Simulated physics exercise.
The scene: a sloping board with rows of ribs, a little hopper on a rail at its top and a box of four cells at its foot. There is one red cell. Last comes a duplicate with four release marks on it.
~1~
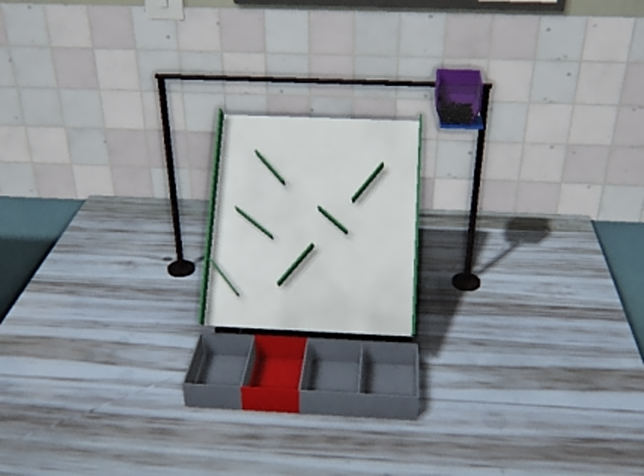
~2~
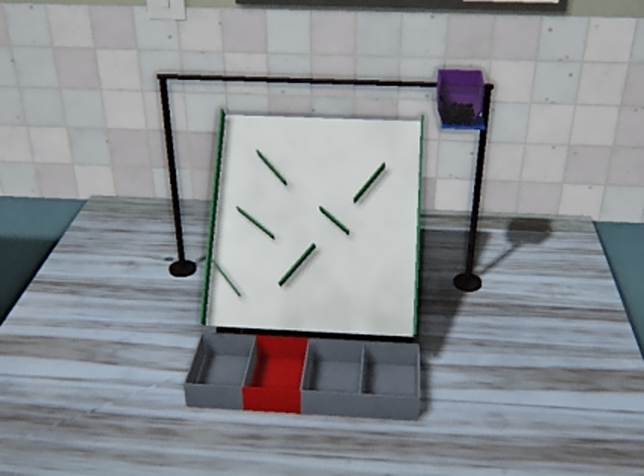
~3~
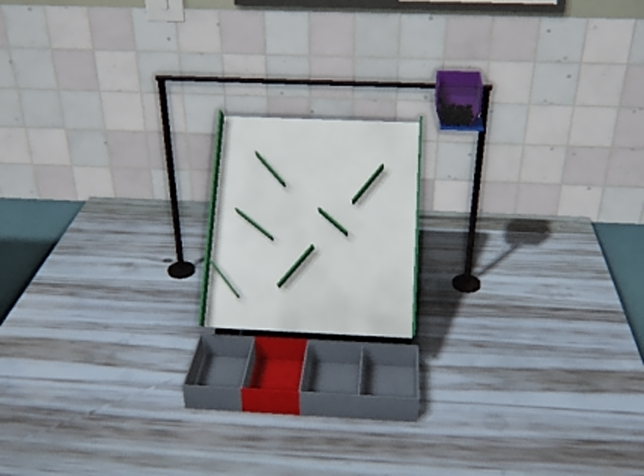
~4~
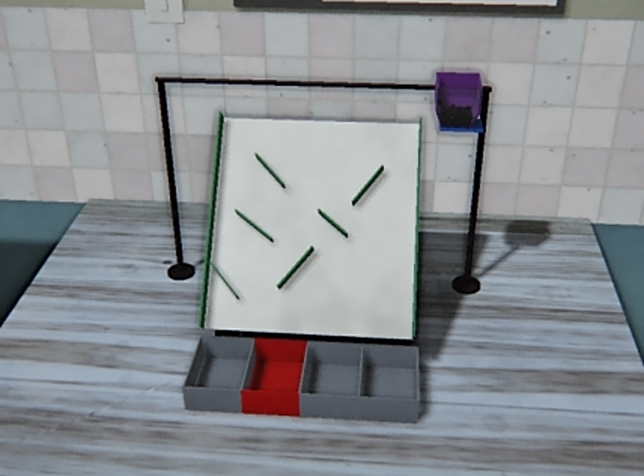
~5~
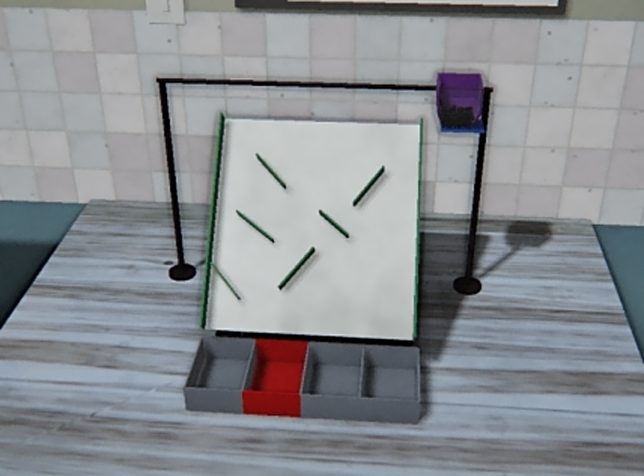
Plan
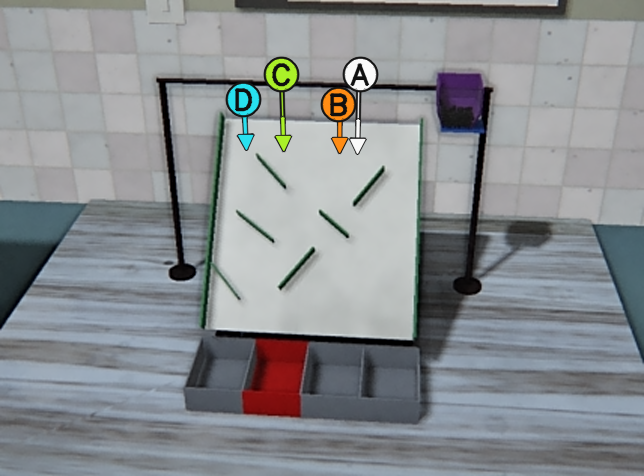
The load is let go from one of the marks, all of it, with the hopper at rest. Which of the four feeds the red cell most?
Best: D.
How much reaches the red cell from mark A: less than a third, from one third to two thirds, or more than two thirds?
It is less than a third.
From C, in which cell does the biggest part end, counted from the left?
The first from the left.
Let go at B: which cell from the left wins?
It is the fourth one.
On the marked copy, mark A meets the board at (357, 148); mark B meets the board at (339, 147); mark C meets the board at (283, 145); mark D meets the board at (246, 144).
With A, none in the red cell, most in other cells, a small part held on the board.
With B, none in the red cell, nearly all in other cells, a small part held on the board.
With C, a stray few in the red cell, nearly all in other cells.
With D, most in the red cell, about a quarter in other cells, a stray few held on the board.
